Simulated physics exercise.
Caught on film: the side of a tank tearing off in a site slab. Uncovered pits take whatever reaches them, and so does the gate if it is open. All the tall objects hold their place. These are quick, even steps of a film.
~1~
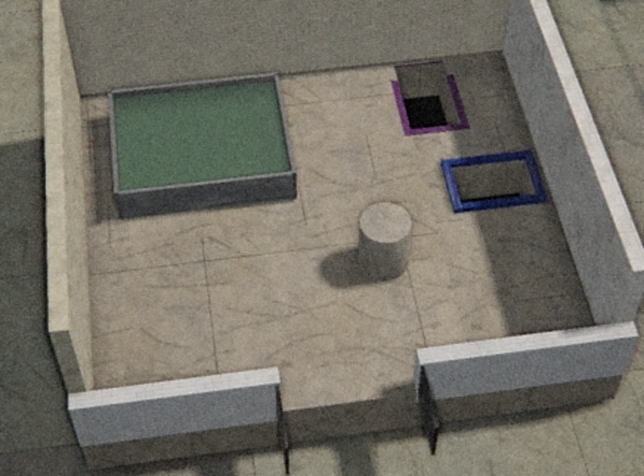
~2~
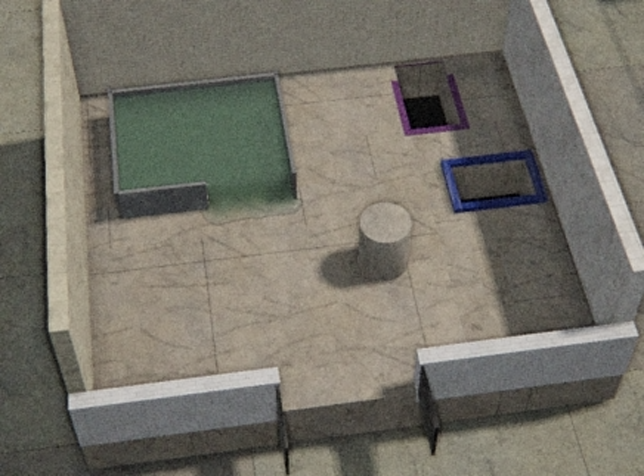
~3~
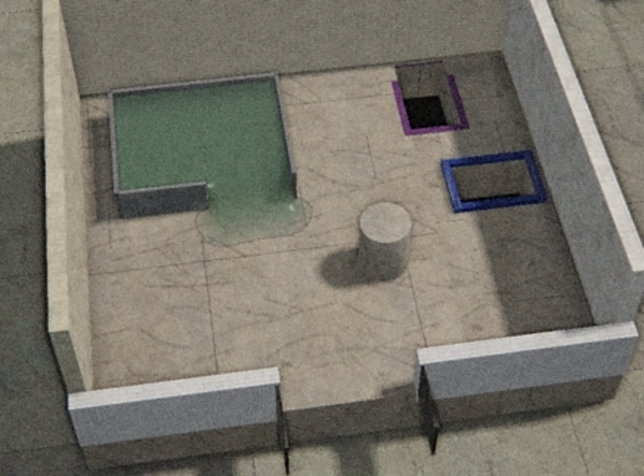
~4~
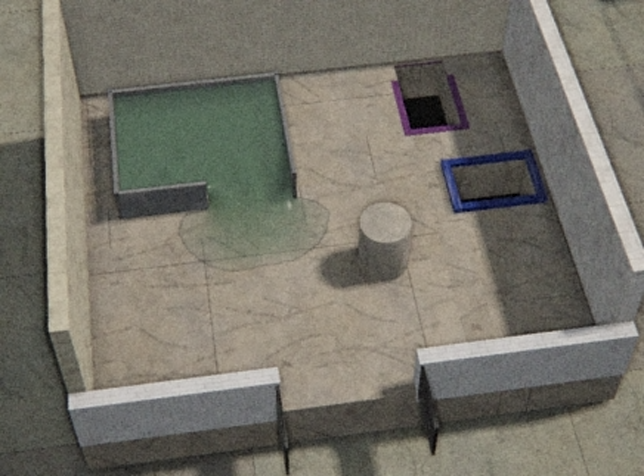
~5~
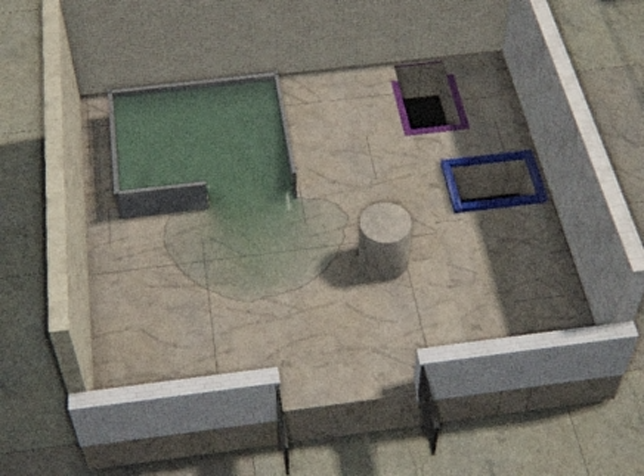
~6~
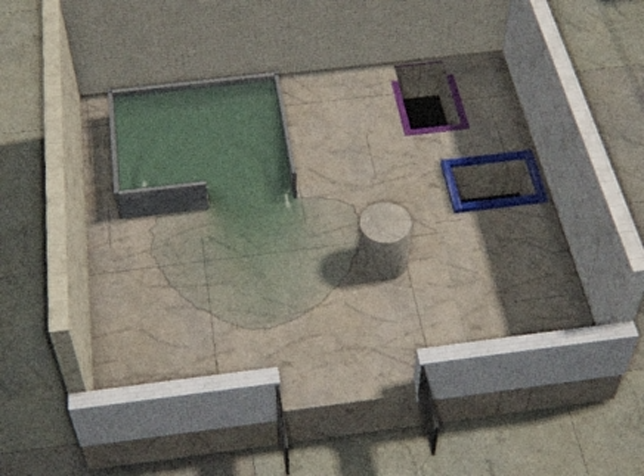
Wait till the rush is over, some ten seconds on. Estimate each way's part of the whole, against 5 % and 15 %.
The gate takes above 15 %; the purple pit takes not even 5 %; the blue pit takes not even 5 %.
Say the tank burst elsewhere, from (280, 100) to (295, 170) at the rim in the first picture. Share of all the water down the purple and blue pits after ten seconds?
Roughly, in per cent: Purple 30, blue 10.
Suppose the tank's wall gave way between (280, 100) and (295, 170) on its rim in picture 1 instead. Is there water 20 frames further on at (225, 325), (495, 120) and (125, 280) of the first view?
In that order: Dry, awash, free of water.
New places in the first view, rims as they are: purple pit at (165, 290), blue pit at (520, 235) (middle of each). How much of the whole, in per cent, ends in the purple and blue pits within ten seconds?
Parts in a hundred: Purple 12, blue 0.
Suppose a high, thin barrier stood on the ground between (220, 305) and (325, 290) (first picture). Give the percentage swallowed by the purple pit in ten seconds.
Per cent: Purple 8.
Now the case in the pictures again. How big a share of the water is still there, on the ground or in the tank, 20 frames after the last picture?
Close to 84 %.
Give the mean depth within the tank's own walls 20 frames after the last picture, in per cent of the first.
About 46 per cent.
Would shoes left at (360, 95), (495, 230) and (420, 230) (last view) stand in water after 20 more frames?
In that order: Clear, under water, flooded.
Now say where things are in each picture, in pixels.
The first picture shows still water in the water tank at (200, 134).
In the second picture, the front is at (296, 205), out from the gap at (250, 193).
In the third picture, water pours out at (250, 194) and has run to (306, 216).
In the fourth picture, the front is at (230, 266), out from the gap at (250, 195).
In the fifth picture, the front is at (251, 296), out from the gap at (250, 195).
In the sixth picture, the front is at (251, 323), out from the gap at (250, 195).
A moment on, water covers 25 % of the floor; the gate 0 %, the purple pit 0 %, the blue pit 0 %.
Next, water covers 35 % of the floor; the gate 4 %, the purple pit 0 %, the blue pit 0 %.
Then, water covers 45 % of the floor; the gate 15 %, the purple pit 0 %, the blue pit 0 %.
Later, water covers 65 % of the floor; the gate 28 %, the purple pit 0 %, the blue pit 0 %.
In the end, water covers 75 % of the floor; the gate 41 %, the purple pit 0 %, the blue pit 0 %.
